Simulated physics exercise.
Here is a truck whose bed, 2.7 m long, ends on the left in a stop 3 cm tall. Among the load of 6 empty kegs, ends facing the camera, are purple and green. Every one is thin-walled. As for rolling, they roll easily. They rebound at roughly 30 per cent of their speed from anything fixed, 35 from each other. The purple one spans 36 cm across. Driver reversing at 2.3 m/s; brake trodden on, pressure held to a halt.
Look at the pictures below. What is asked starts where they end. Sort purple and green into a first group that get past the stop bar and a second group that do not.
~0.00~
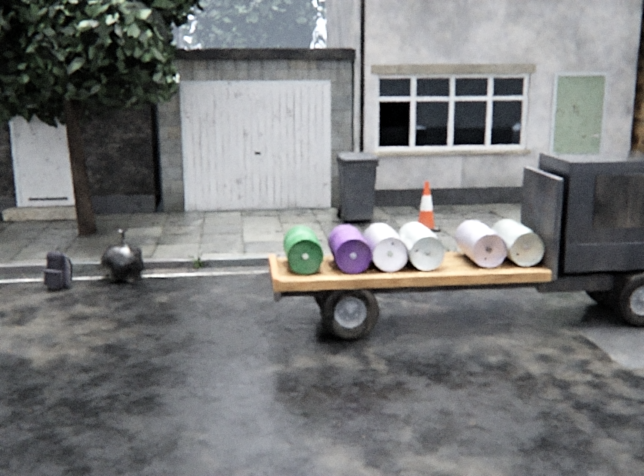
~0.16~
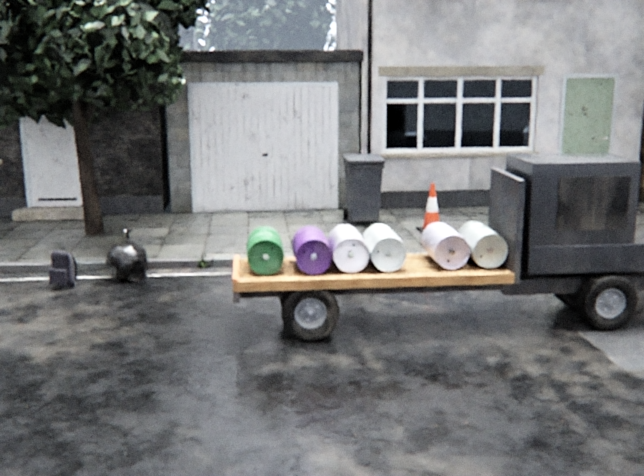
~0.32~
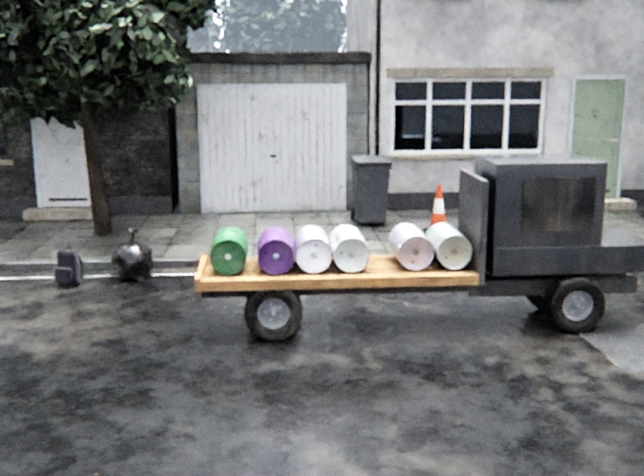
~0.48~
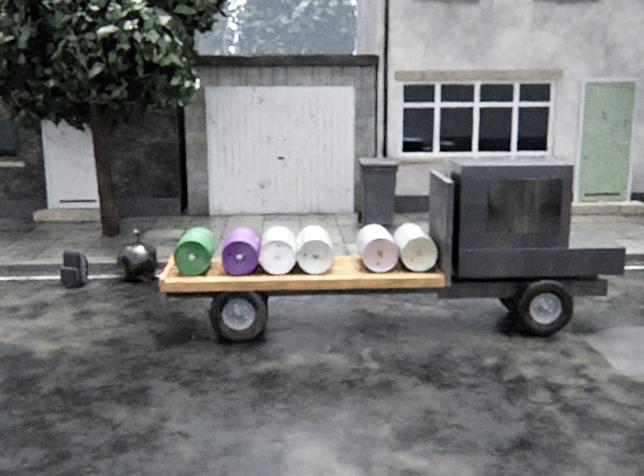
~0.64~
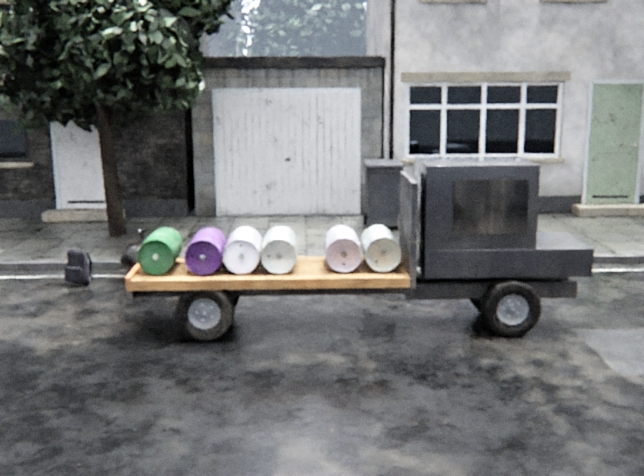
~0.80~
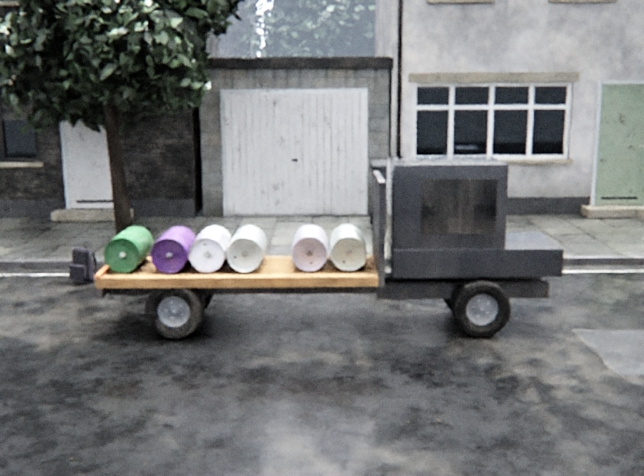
Purple - second group; green - second group.
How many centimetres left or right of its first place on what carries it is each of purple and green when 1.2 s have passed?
Leftward shifts - purple 20, green 15.
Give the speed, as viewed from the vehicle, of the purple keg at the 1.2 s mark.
Roughly 0.4 m/s.
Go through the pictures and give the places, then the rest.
Purple (354, 256), green (306, 257); tail bar at (277, 280); speed 2.3 m/s; 6 of the 6 make up the bottom layer on the bed, in the first picture.
Purple (314, 257), green (266, 258); tail bar at (235, 280); speed 2.2 m/s, in the second picture.
Purple (276, 257), green (228, 258); tail bar at (197, 280); speed 2.1 m/s, in the third picture.
Purple (240, 258), green (191, 259); tail bar at (162, 280); speed 2.0 m/s, in the fourth picture.
Purple (203, 257), green (155, 258); tail bar at (128, 279); speed 1.8 m/s, in the fifth picture.
Purple (169, 256), green (121, 256); tail bar at (97, 277); speed 1.7 m/s, in the sixth picture.
By 1.2 s, purple is on the bed, 50 cm from the bar, rolling towards it; green is on the bed, 10 cm from the bar; 0 lost off the end.
By 1.5 s, purple is on the bed, 45 cm from the bar; as before, green; 0 lost off the end.
Finally (2.0 s), purple is on the bed, 45 cm from the bar; green is on the bed, 10 cm from the bar; 0 lost off the end.
